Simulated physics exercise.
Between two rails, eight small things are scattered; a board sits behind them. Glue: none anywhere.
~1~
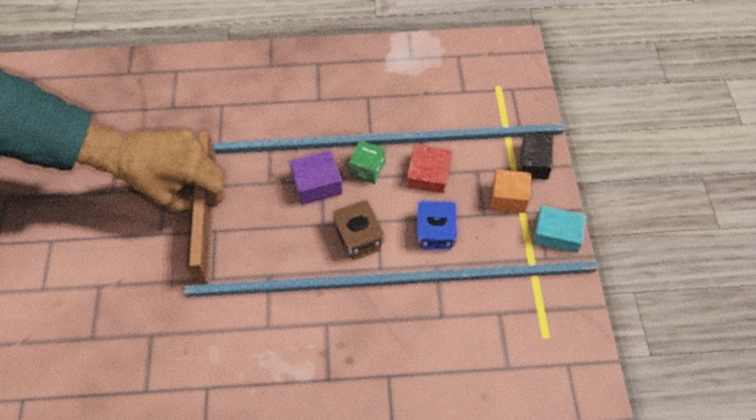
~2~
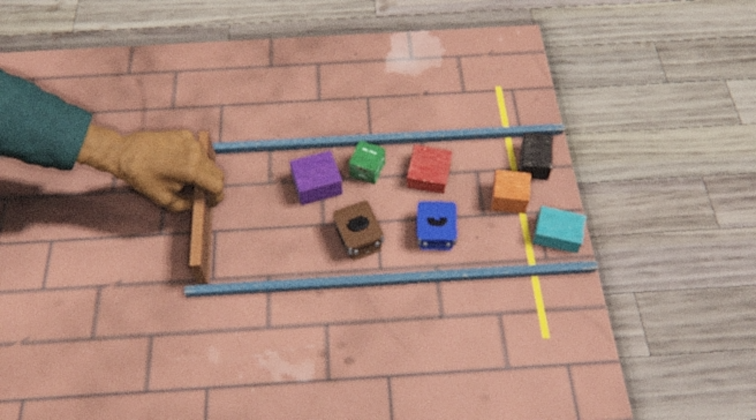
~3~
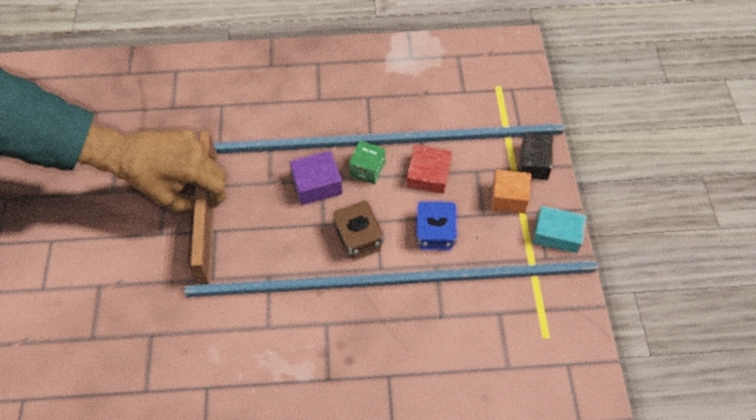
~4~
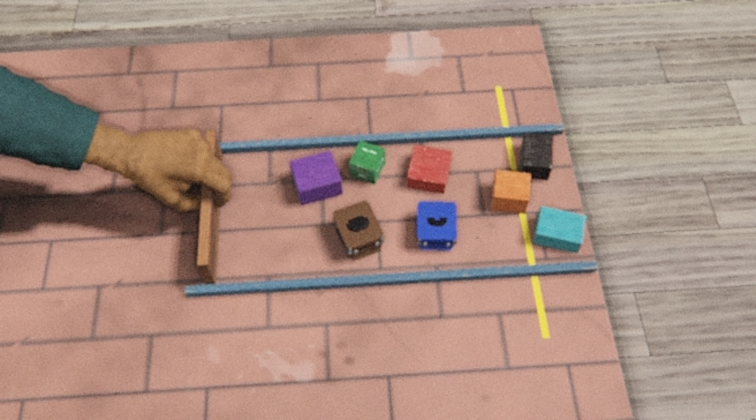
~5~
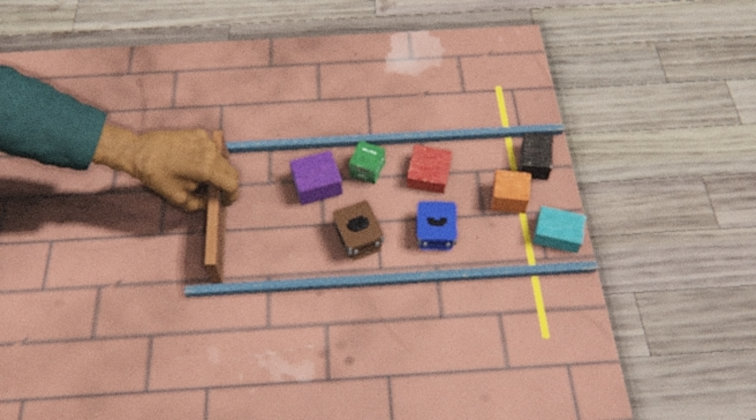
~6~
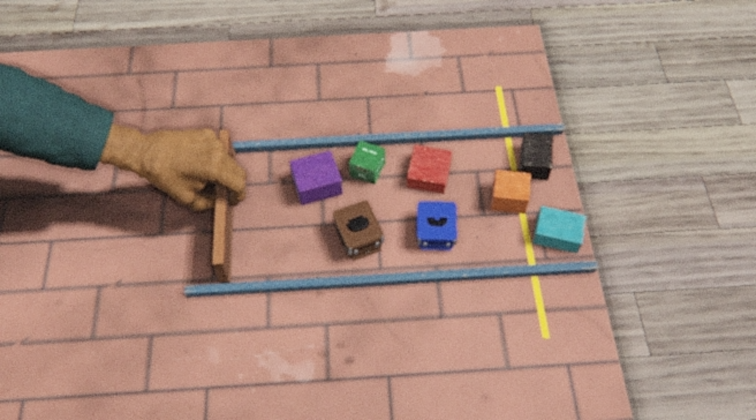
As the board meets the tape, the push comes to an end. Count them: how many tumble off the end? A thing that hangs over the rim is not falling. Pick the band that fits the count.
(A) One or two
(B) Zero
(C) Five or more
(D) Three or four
The answer is D.
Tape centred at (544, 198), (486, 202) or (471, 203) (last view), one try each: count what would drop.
Try 1: 6; try 2: 1; try 3: 0.
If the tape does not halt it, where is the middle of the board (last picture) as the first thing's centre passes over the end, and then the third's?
(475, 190), then (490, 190).
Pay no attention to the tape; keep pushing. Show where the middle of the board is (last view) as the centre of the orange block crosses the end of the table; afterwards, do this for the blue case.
(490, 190) and (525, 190), roughly.
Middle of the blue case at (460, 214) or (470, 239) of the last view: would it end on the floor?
Try one: It is still there. Try two: It is still there.
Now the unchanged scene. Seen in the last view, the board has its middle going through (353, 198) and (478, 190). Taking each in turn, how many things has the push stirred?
At the one place 4, at the other 8.
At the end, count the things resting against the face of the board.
The number is 2.
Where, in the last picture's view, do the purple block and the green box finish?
The purple block settles near (538, 169); as for the green box, near (565, 141).
Soon after, none off yet; turquoise block at rest near (560, 230); black block at rest near (536, 156); orange block at rest near (511, 192).
In the end, the number that fall off is three or four; gone, red block, orange block, black block and turquoise block.
